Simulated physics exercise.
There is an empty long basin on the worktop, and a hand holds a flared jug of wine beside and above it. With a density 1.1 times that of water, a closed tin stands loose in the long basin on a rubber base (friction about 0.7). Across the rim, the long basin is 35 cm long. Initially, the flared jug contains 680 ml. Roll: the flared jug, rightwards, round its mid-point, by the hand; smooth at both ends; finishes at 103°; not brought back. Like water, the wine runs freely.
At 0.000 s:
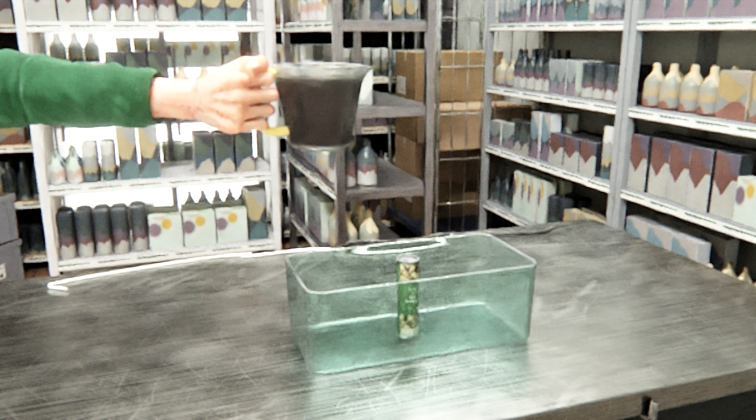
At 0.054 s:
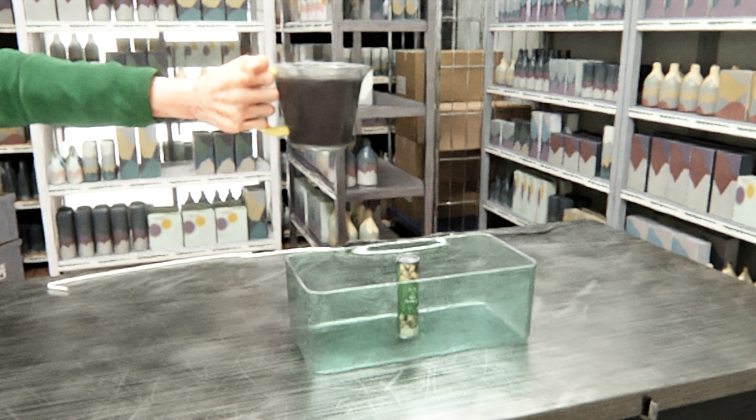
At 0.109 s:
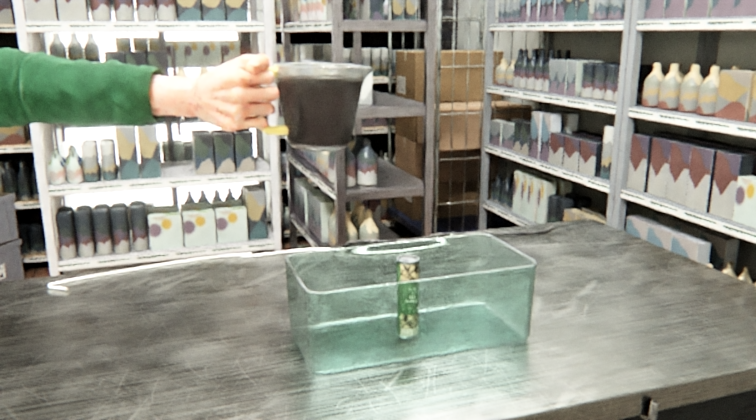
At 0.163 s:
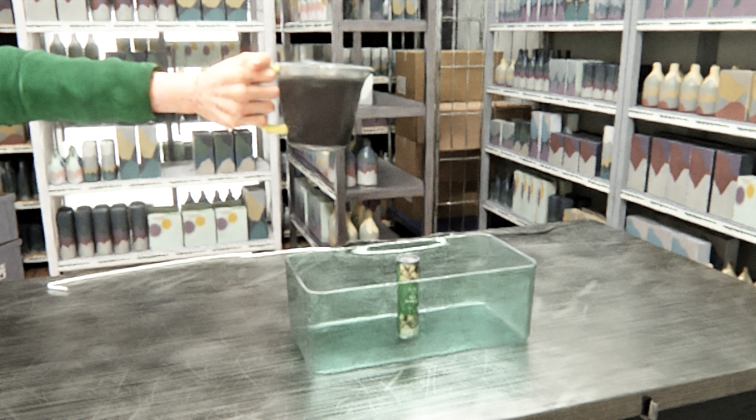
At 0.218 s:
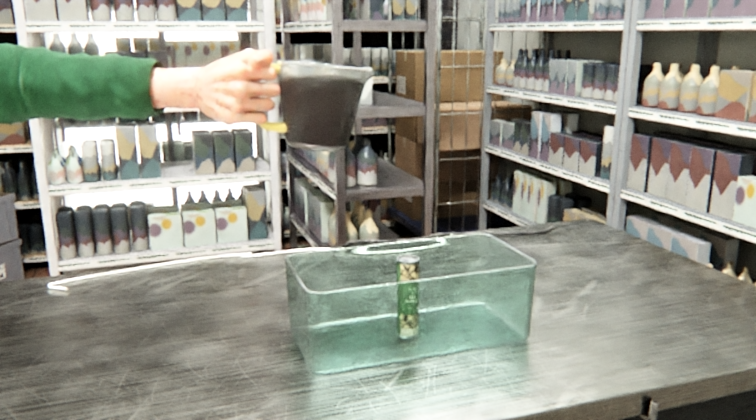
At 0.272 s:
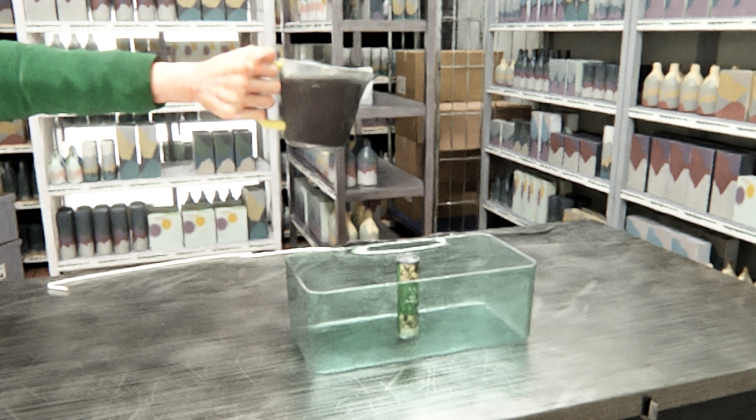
In a storeroom lined with shelves of bottles and boxes, a green-sleeved hand holds a dark flared jug above a clear, long basin containing a closed, upright container, then slowly tilts the jug slightly to the right.
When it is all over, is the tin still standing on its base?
Yes, it is still on its base.
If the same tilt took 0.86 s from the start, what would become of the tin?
The tin would stay balanced.
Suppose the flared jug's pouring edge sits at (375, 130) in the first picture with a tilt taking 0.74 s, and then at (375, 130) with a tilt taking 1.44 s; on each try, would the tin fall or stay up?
The tin overturns the first time and stays vertical the second time.
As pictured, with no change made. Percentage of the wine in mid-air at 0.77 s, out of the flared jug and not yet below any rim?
About 22 per cent.
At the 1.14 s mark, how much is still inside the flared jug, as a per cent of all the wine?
18 per cent or thereabouts.
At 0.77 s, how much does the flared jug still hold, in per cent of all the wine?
Roughly 74 %.
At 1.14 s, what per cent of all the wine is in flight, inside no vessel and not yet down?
Airborne fraction: Approx. 28 %.
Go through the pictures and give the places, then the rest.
In the first picture, tilt 0°; pouring edge (373, 66); surface from (277, 79) to (359, 77); the long basin's rim runs from (295, 274) to (512, 249); the tin's top is at (408, 262).
In the second picture, tilt 0°; pouring edge (373, 66); surface from (277, 79) to (359, 77).
In the third picture, tilt 1°; pouring edge (374, 67); surface from (278, 79) to (358, 77).
In the fourth picture, tilt 3°; pouring edge (375, 69); surface from (279, 79) to (359, 78).
In the fifth picture, tilt 6°; pouring edge (376, 72); surface from (280, 79) to (361, 78).
In the sixth picture, tilt 9°; pouring edge (378, 75); surface from (281, 79) to (364, 79).
Then, 0.77 s in, the tilt is 57° and 74 per cent is still to pour; the tin stands where it began.
Then, 1.14 s in, the tilt is 92° and 17 per cent is still to pour; the tin stands where it began.
Then, 1.52 s in, the tilt is 103° and 0 per cent is still to pour; the tin stands where it began.
Then, 1.94 s in, the tilt is 103° and 0 per cent is still to pour; the tin stands where it began.
Finally, the tin stands where it began.
